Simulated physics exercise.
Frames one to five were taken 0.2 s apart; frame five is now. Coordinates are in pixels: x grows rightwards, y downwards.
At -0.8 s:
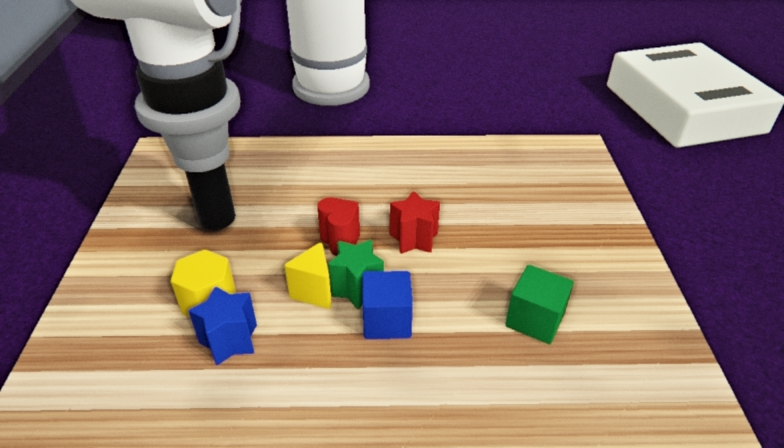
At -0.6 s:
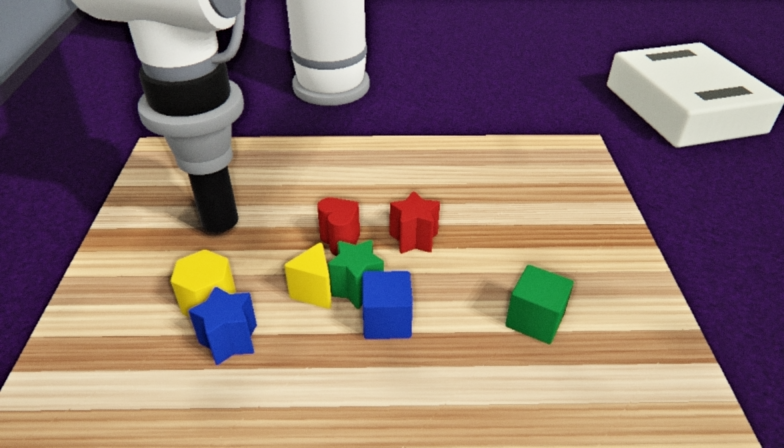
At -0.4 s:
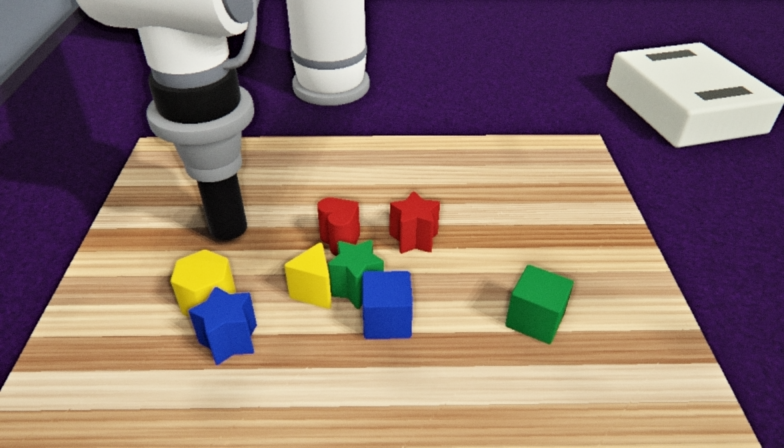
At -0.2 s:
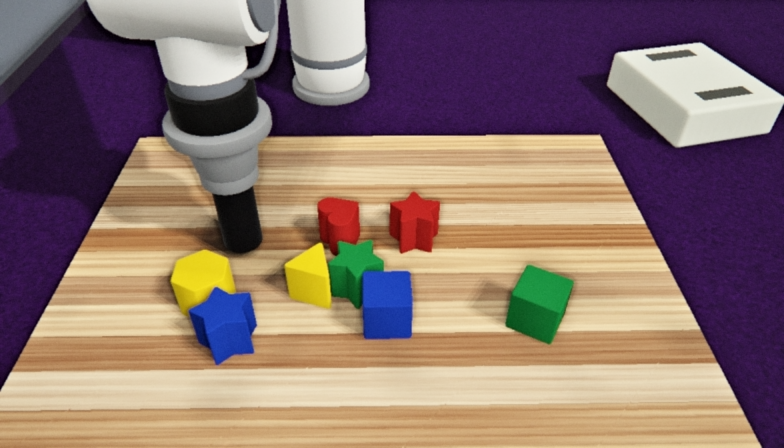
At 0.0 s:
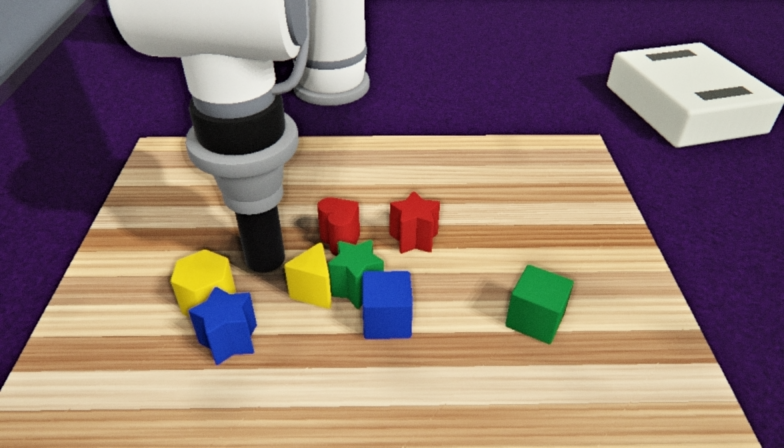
The robot arm moves its black tip down and right between the yellow blocks.
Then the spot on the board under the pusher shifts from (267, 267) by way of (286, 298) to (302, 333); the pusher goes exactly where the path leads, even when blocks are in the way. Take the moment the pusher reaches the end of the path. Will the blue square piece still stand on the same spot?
Yes.
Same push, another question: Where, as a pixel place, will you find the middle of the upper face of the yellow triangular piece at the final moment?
The middle of its upper face should be somewhere near (333, 282).
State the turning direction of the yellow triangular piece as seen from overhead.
Viewed from above, counterclockwise.
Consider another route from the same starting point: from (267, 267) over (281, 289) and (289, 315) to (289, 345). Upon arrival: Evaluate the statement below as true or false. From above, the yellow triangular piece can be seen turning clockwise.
The statement is incorrect.
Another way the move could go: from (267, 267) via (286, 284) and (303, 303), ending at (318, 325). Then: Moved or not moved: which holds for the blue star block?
Left where it is.
What follows on the original path. Halfway along, pusher (284, 290); yellow triangular piece (317, 268), turned 30° anticlockwise; green star block (359, 255).
At the end, pusher (301, 325); yellow triangular piece (333, 282), turned 90° anticlockwise; green star block (360, 254); blue square piece unmoved.
